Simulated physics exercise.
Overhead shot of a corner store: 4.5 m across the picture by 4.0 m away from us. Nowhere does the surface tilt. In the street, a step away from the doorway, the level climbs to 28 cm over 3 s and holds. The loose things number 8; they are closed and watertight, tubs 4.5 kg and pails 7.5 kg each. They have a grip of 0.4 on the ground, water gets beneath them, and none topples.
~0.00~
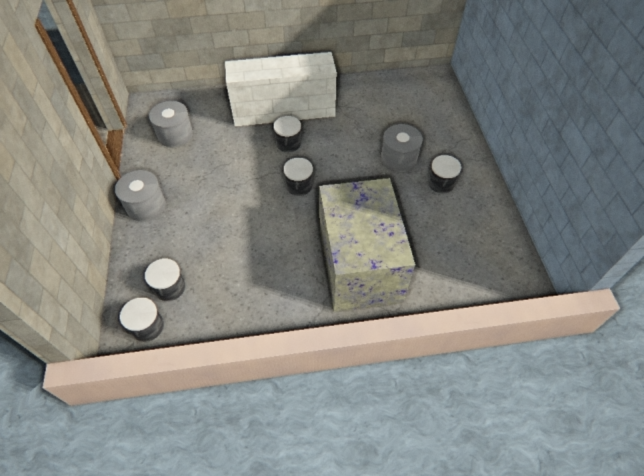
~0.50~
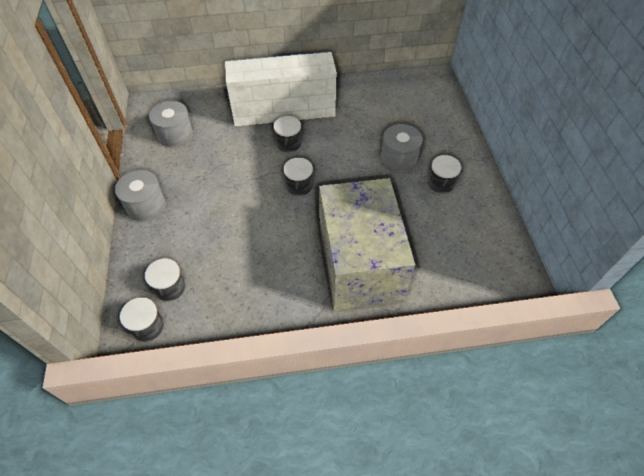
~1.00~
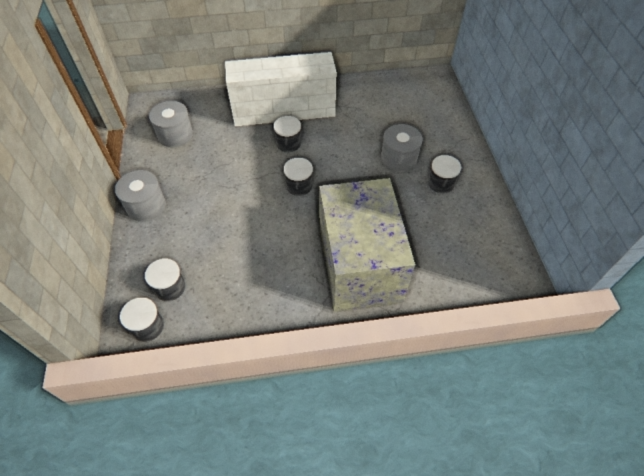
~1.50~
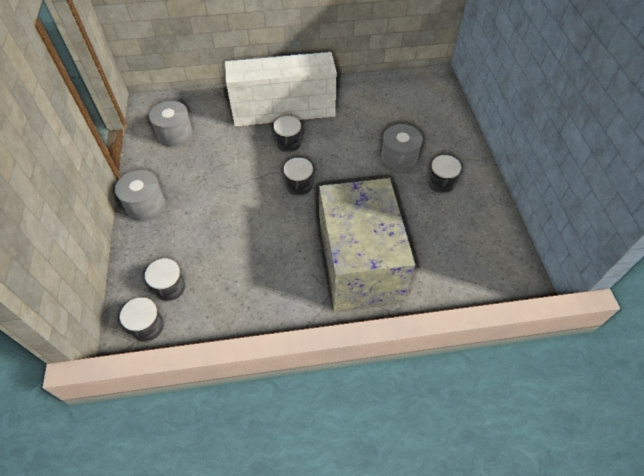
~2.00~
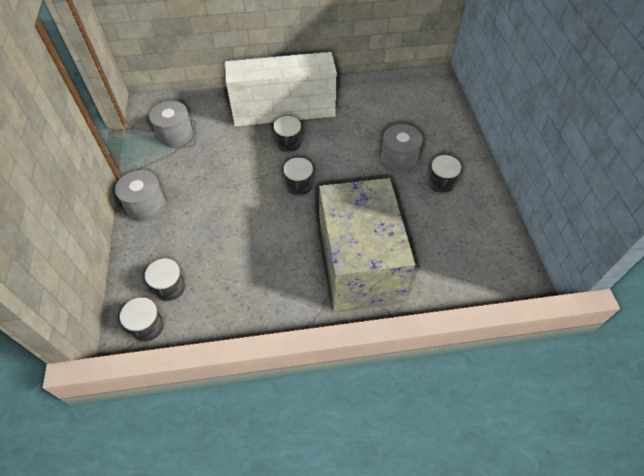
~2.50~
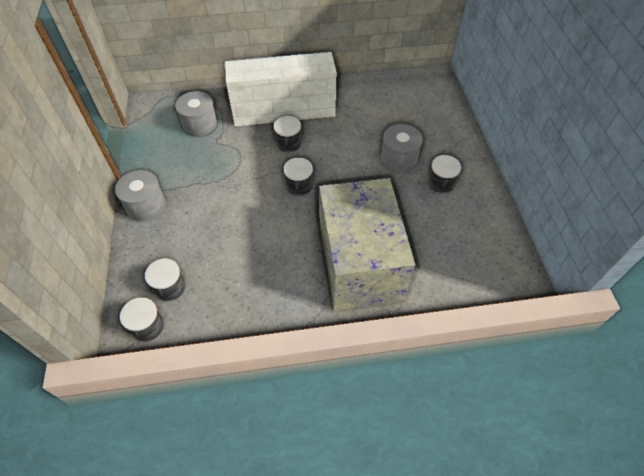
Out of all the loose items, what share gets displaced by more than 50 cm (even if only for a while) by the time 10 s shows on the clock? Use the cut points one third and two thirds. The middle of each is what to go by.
It falls from one third to two thirds.
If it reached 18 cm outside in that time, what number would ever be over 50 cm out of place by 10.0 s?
2.
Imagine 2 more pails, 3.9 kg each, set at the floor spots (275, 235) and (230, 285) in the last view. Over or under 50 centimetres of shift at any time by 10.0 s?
Note: Item 1 above threshold; item 2 below threshold.
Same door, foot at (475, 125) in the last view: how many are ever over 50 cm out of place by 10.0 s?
Count: 7.
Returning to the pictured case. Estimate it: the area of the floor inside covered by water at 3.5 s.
Flooded: Near 5.0 m2.
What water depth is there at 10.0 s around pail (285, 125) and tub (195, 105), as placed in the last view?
I'd estimate 12 cm for the first and 13 cm for the second.
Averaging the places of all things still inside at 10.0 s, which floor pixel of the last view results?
Near (357, 221).
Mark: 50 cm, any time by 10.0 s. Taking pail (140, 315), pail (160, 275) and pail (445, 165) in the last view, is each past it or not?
Same order as the question: Smaller, smaller, greater.
After 3.5 s 1 of 8 are over 50 cm from their spots; 1 afloat.
After 4.5 s 2 of 8 are over 50 cm from their spots; 1 afloat.
After 7.0 s 4 of 8 are over 50 cm from their spots; 2 afloat.
After 10.0 s 5 of 8 are over 50 cm from their spots, and 5 have been at some point; 6 afloat.
